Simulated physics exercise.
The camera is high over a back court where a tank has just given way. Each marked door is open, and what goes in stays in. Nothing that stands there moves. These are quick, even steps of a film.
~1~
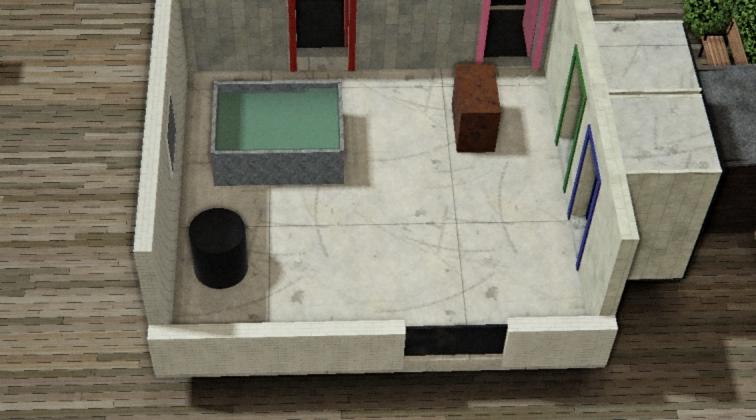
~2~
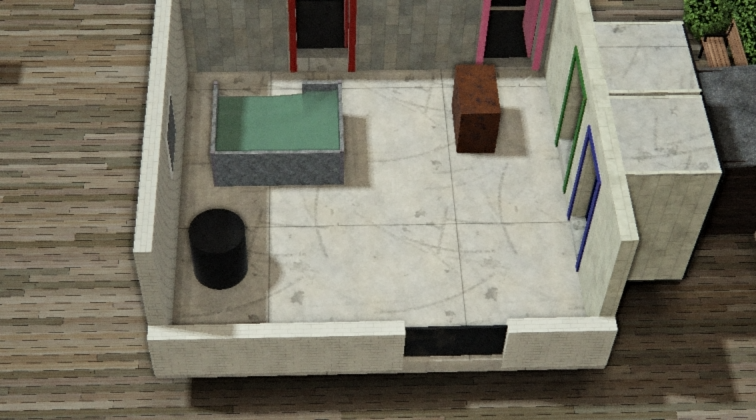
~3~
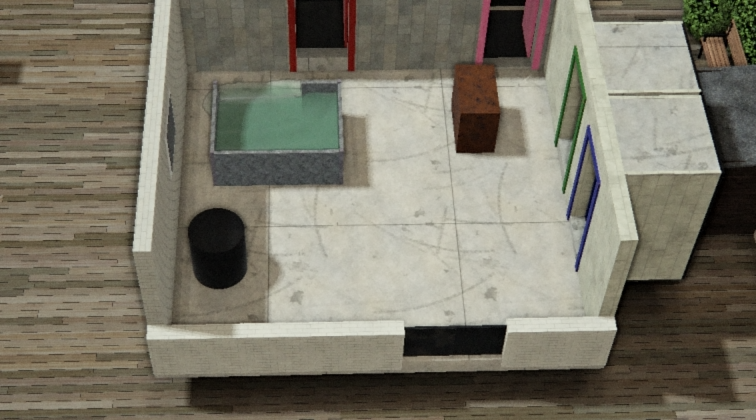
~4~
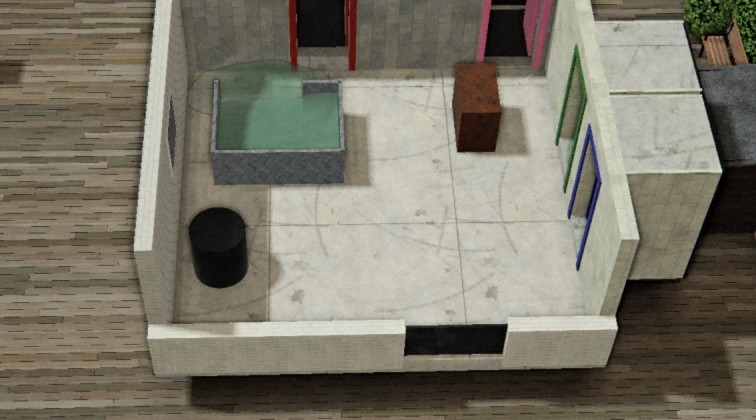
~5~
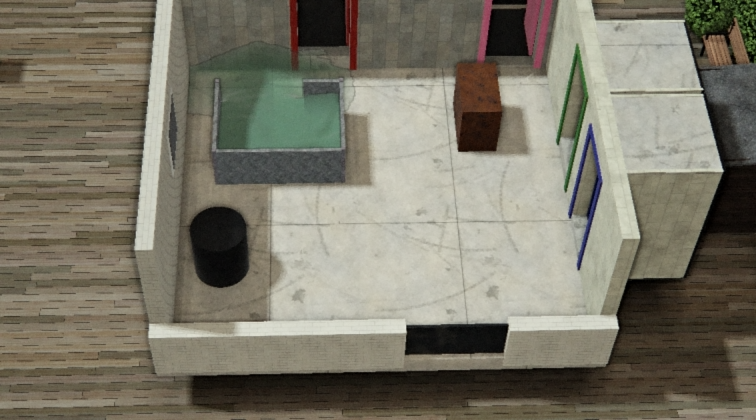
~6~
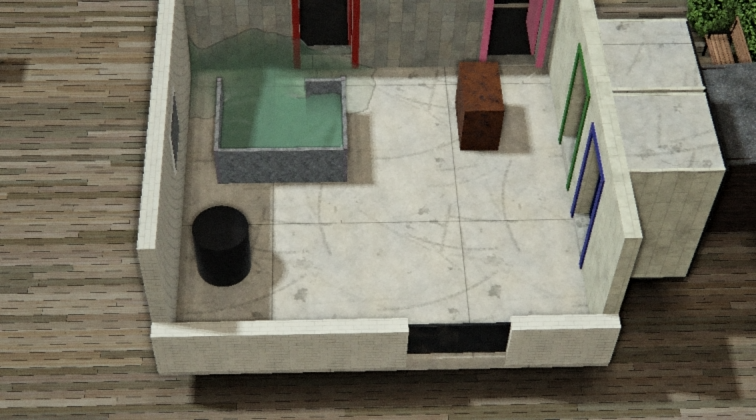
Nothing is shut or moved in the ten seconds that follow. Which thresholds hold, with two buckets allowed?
One by one: The blue door stays under that; the red door stays under that; the pink door takes more than that; the green door stays under that.
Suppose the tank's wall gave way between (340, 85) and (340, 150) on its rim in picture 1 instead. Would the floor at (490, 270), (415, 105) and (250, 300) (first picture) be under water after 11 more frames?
As listed: Wet, wet, not flooded.
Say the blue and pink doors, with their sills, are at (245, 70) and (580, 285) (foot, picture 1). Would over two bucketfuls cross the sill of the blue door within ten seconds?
In short: The blue door passes that mark.
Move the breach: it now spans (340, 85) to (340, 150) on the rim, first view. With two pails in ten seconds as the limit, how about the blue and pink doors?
One by one: The blue door passes that mark, the pink door passes that mark.
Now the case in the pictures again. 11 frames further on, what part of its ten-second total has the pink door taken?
I make it 0 per cent.
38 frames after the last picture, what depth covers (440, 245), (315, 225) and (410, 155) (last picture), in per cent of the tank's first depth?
Roughly 4, 2 and 6 per cent, in turn.
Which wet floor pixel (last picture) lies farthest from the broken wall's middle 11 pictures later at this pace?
I would point to (540, 72).
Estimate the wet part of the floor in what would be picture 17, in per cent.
Some 30 per cent.
A moment on, water covers 15 % of the floor; the blue door not reached, the red door under two buckets in, the pink door not reached, the green door not reached.
Next, water covers 30 % of the floor; the blue door not reached, the red door under two buckets in, the pink door wet at the sill, nothing in, the green door not reached.
Then, water covers 60 % of the floor; the blue door not reached, the red door under two buckets in, the pink door under two buckets in, the green door wet at the sill, nothing in.
Later, water covers 95 % of the floor; the blue door wet at the sill, nothing in, the red door under two buckets in, the pink door far over two buckets in, the green door wet at the sill, nothing in.
In the end, water covers 95 % of the floor; the blue door wet at the sill, nothing in, the red door under two buckets in, the pink door far over two buckets in, the green door wet at the sill, nothing in.
